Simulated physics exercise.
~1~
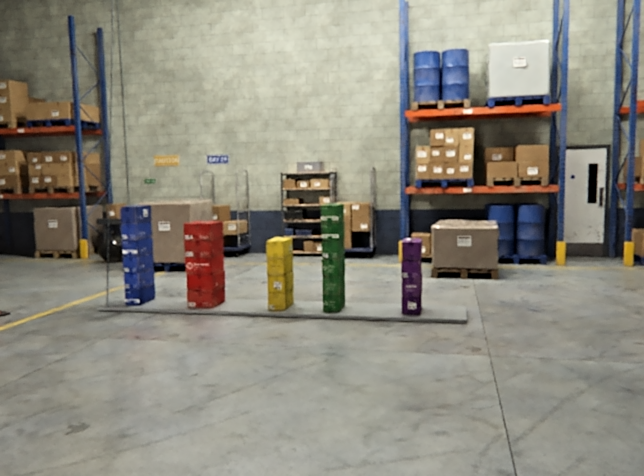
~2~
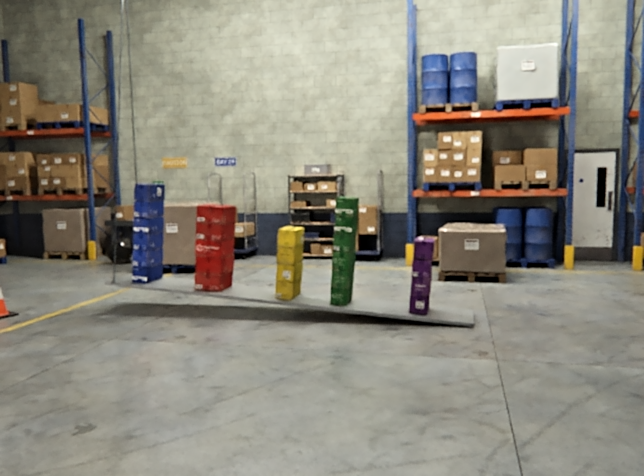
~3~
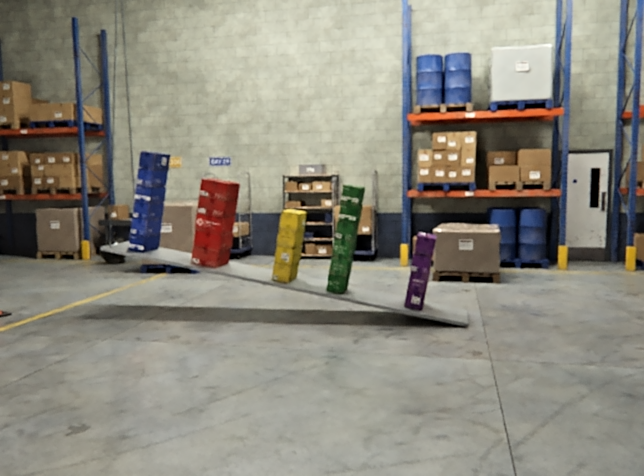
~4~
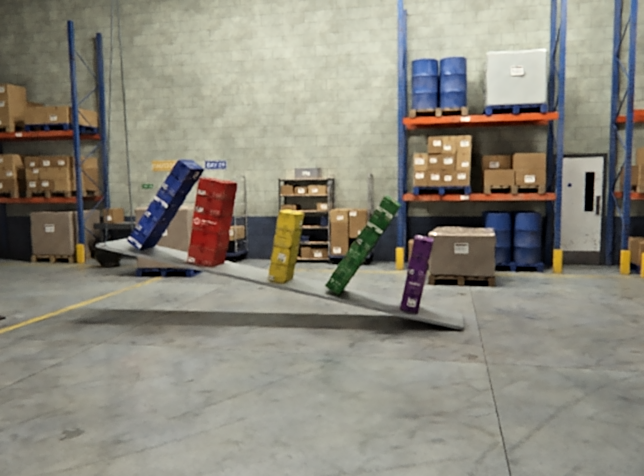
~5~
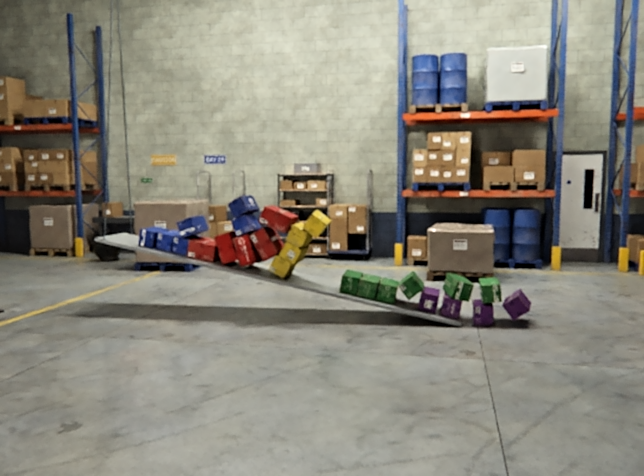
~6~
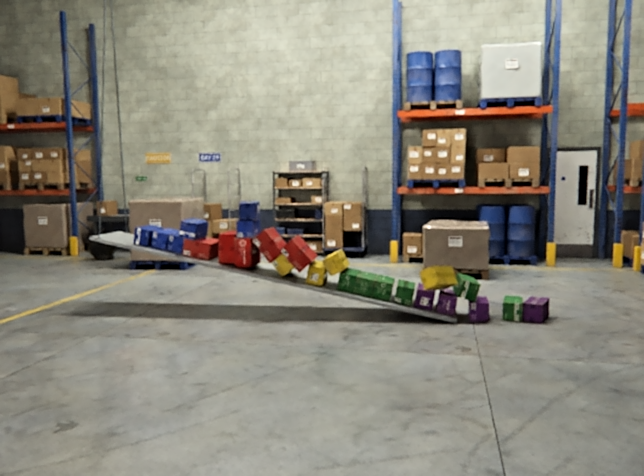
A long deck holding five coloured stacks of cartons rose at its left end in a warehouse, and the blue and green stacks leaned right before all five toppled, leaving cartons strewn down the slope and a few on the floor past its lower end.
